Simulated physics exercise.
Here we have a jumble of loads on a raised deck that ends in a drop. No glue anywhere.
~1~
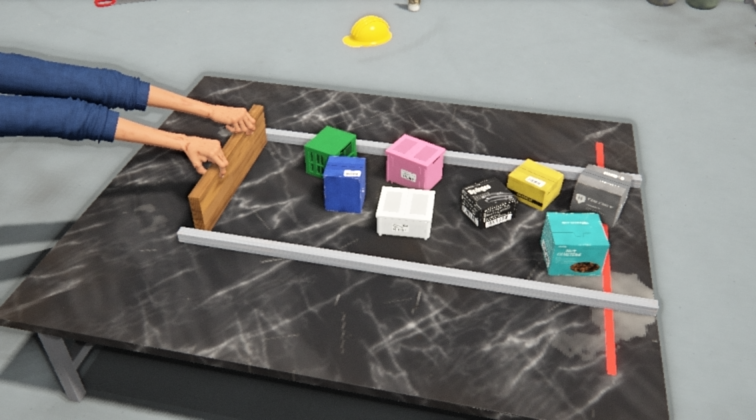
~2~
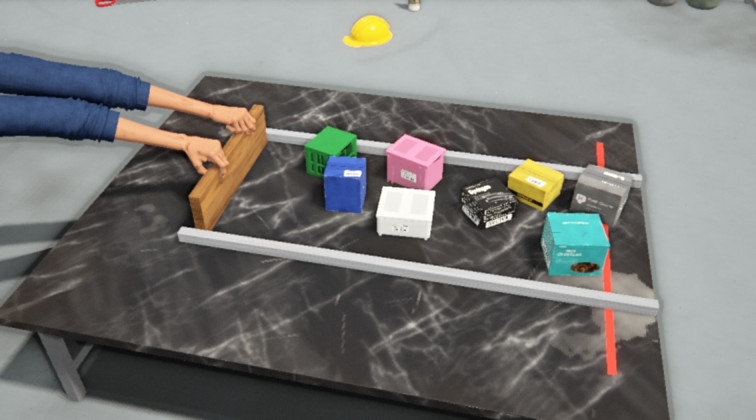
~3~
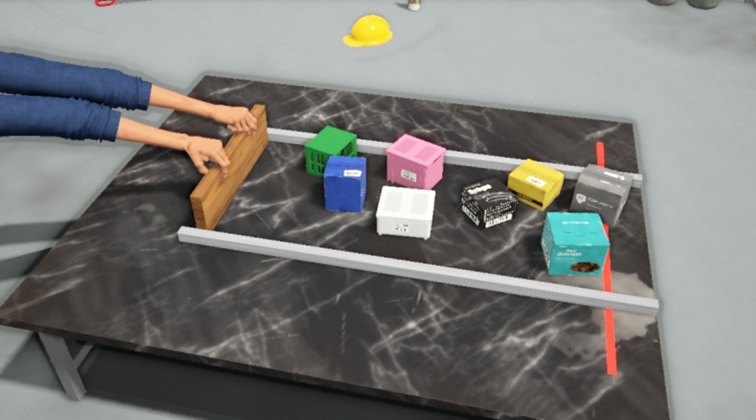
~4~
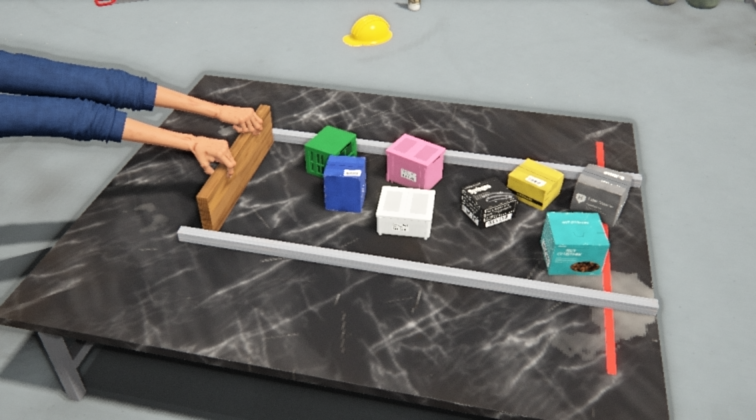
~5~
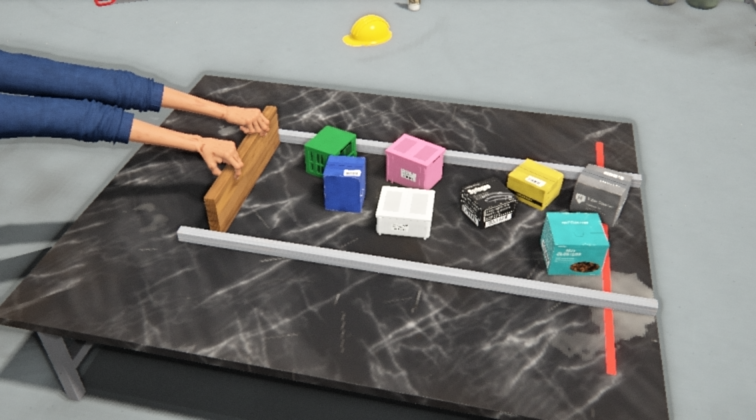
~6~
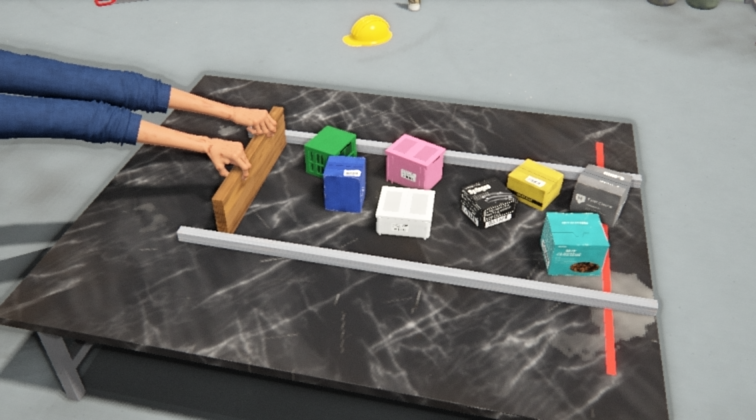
On a black marbled table with two pale rails, two blue-sleeved hands hold a wooden plank upright at the left, with eight colourful boxes sitting between it and a red line. The plank stays still at first, then the hands slide it slightly rightward, while the boxes remain in place, untouched.
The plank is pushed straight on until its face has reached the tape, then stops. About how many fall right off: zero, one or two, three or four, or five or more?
As it turns out, the number that fall off is five or more.
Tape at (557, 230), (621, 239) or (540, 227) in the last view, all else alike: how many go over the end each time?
It would be 2, 5 and 2.
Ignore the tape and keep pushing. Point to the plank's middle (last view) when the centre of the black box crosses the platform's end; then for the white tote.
Its middle is around (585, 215) and around (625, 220).
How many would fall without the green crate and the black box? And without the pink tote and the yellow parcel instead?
Fallen: 3, and 3 in the other try.
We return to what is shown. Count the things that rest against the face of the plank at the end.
3 of them.
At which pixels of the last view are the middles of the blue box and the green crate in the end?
Near (629, 224) and (624, 190).
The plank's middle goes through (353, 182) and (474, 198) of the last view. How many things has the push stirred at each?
At the one place 4, at the other 7.
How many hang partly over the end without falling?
The number is 1.
A little later, none off yet; grey parcel at rest near (601, 194); turquoise box at rest near (573, 244); yellow parcel at rest near (535, 184).
Next, none off yet; grey parcel shifted about its own width near (642, 200); turquoise box at rest near (573, 244); yellow parcel shifted about its own width near (597, 191).
When it is over, the number that fall off is five or more; down, pink tote, black box, yellow parcel, turquoise box and grey parcel.
